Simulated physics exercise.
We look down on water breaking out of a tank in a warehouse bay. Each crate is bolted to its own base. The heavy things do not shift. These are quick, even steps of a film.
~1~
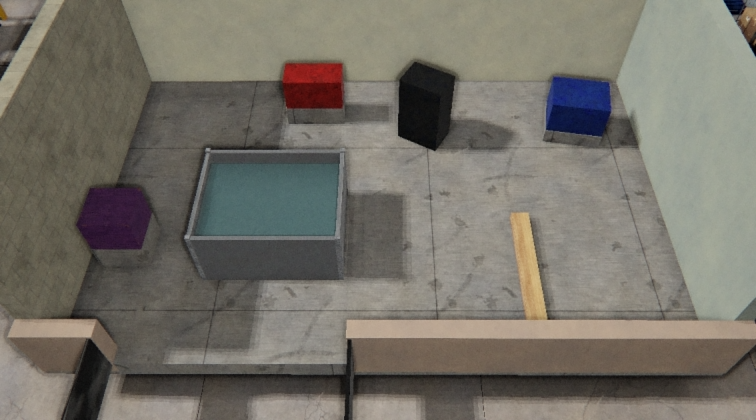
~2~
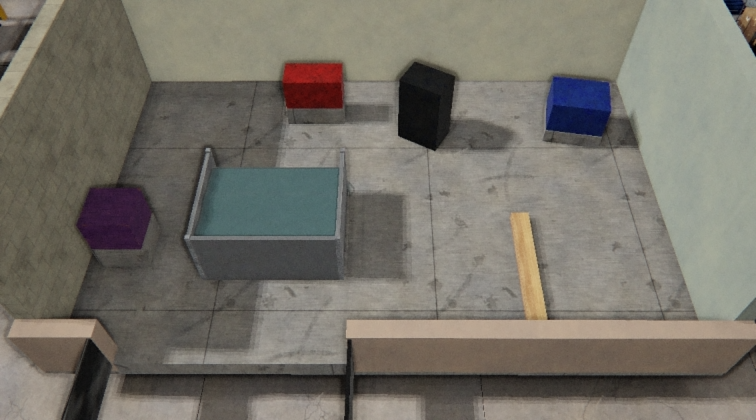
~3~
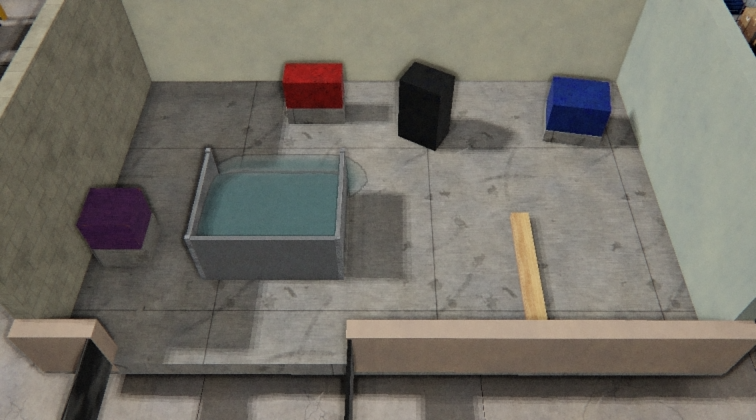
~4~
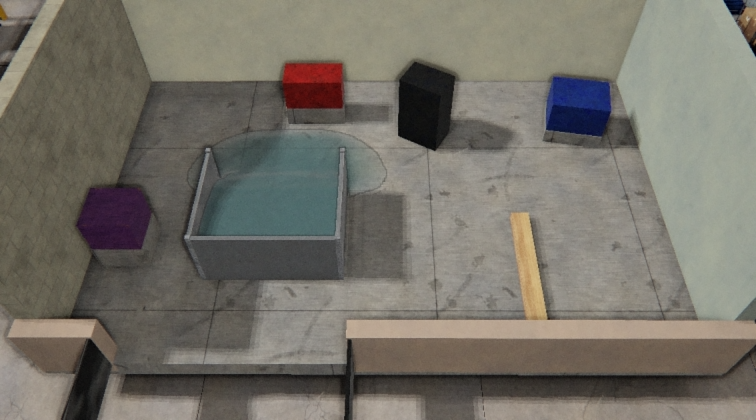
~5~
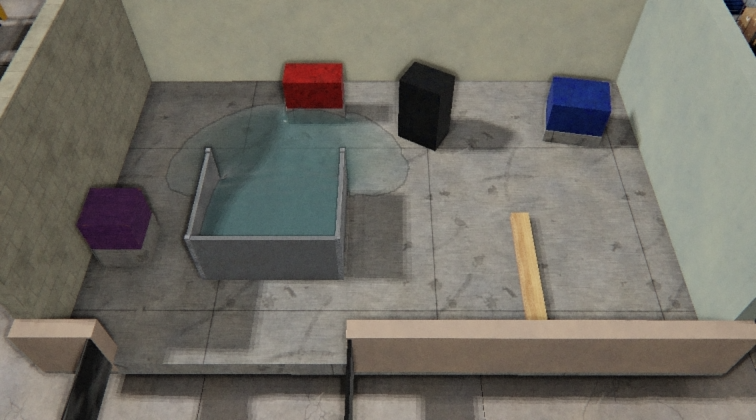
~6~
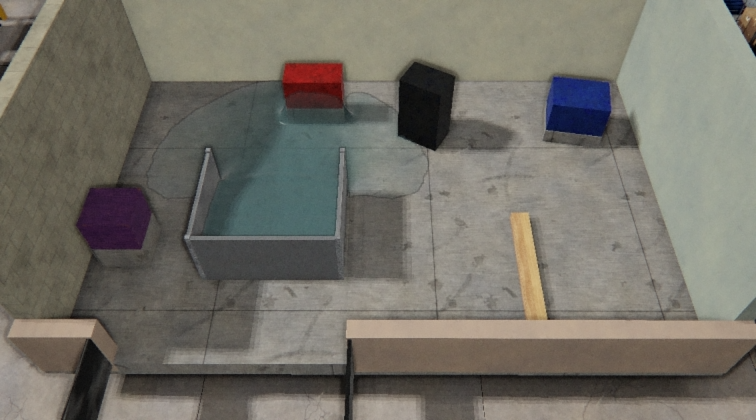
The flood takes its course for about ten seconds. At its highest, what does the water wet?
One by one: The red crate is soaked; the blue crate keeps dry; the purple crate keeps dry.
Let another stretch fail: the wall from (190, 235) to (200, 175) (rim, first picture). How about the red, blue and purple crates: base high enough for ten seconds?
My reading: Red crate remains dry, blue crate is safe, purple crate is topped.
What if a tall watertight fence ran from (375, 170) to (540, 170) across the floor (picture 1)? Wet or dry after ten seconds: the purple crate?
My reading: Purple escapes it.
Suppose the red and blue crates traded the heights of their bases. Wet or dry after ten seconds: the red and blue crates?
One by one: Red crate is soaked, blue crate escapes it.
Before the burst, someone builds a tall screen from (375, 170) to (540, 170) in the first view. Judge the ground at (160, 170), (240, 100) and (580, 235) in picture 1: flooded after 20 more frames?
One after the other: Flooded, covered, dry.
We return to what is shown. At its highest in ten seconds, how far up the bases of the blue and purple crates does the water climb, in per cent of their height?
Roughly 60 per cent, then 70 per cent.
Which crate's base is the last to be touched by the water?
It is the purple one.
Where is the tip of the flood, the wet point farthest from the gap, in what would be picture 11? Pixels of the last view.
I would point to (473, 86).
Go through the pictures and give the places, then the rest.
The open tank at (270, 196) is whole and still, in the first frame.
Water pours out on the open tank's far side and has run to (350, 192), in the second frame.
The front is at a hidden place, out from the gap on the open tank's far side, in the third frame.
Water pours out on the open tank's far side and has run to (204, 158), in the fourth frame.
The front is at (254, 109), out from the gap on the open tank's far side, in the fifth frame.
The front is at (272, 82), out from the gap on the open tank's far side, in the sixth frame.
A moment on, water covers 30 % of the floor; the red crate water round its plinth, the blue crate not reached, the purple crate not reached.
Next, water covers 35 % of the floor; the red crate water round its plinth, the blue crate water round its plinth, the purple crate not reached.
Then, water covers 65 % of the floor; the red crate water round its plinth, the blue crate water round its plinth, the purple crate water round its plinth.
Later, water covers 90 % of the floor; the red crate water round its plinth, the blue crate water round its plinth, the purple crate water round its plinth.
In the end, water covers 95 % of the floor; the red crate was topped, the blue crate stayed above the water, the purple crate stayed above the water.
